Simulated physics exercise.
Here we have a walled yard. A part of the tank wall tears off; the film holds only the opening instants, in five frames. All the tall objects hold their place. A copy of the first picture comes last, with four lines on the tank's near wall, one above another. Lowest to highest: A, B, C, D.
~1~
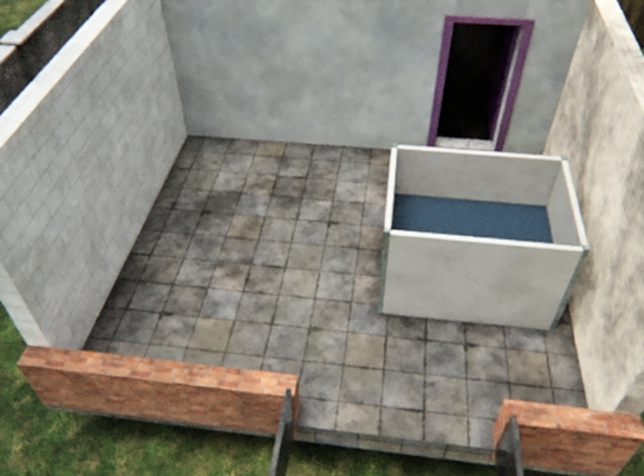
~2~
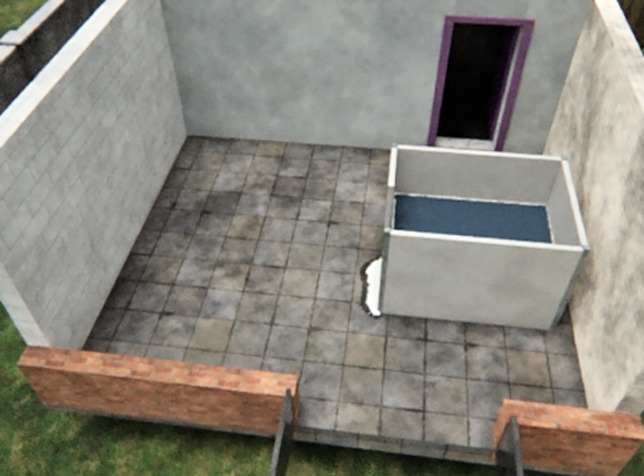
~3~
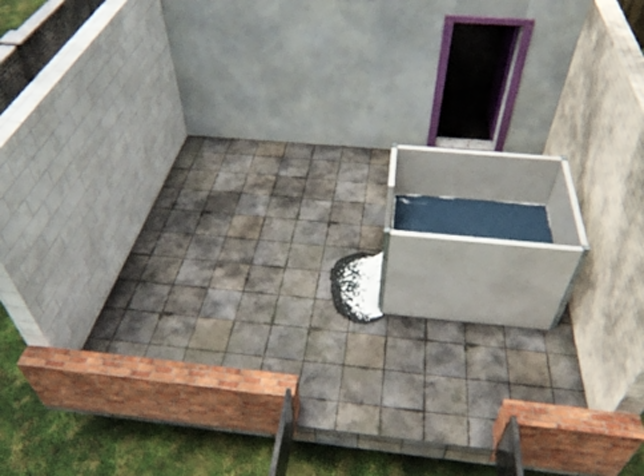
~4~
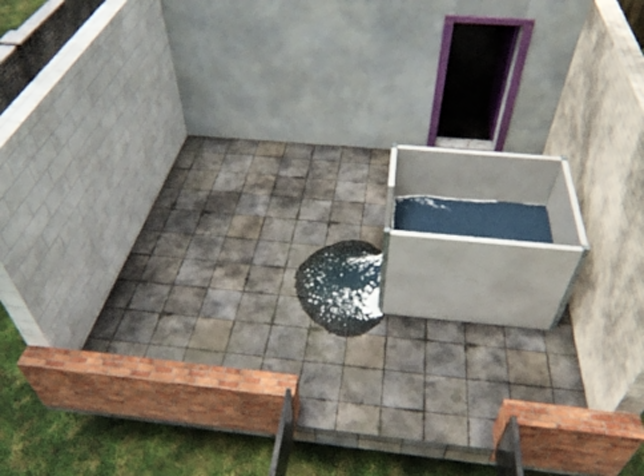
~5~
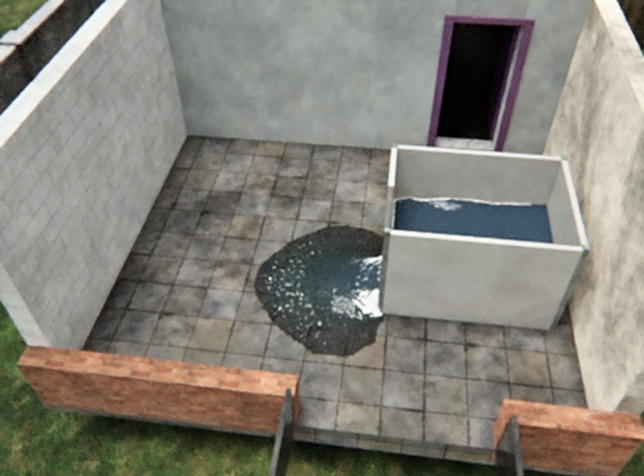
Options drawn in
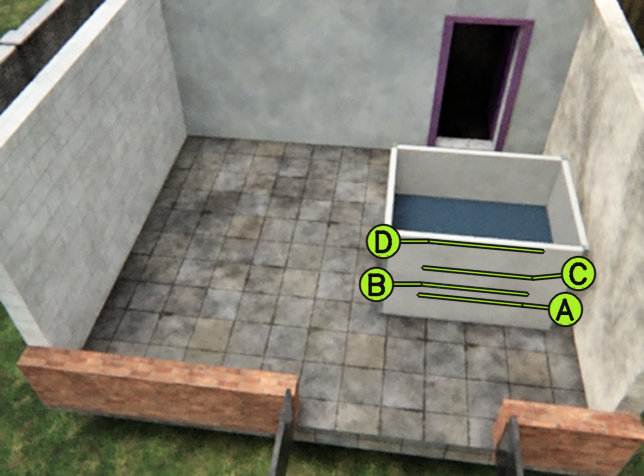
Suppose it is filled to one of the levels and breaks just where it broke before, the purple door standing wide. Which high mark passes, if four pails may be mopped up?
Go for C.
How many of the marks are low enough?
Three.
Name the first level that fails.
Level D.
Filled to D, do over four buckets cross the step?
Yes, that goes wrong.
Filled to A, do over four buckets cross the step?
No, not at all.
In lime, A at (470, 300); B at (473, 289); C at (477, 272); D at (484, 246); from the bottom up A, B, C, D.
With A, nothing gets over.
With B, nothing gets over.
With C, a splash gets over, under a bucket.
With D, about 9 bucketfuls get in.
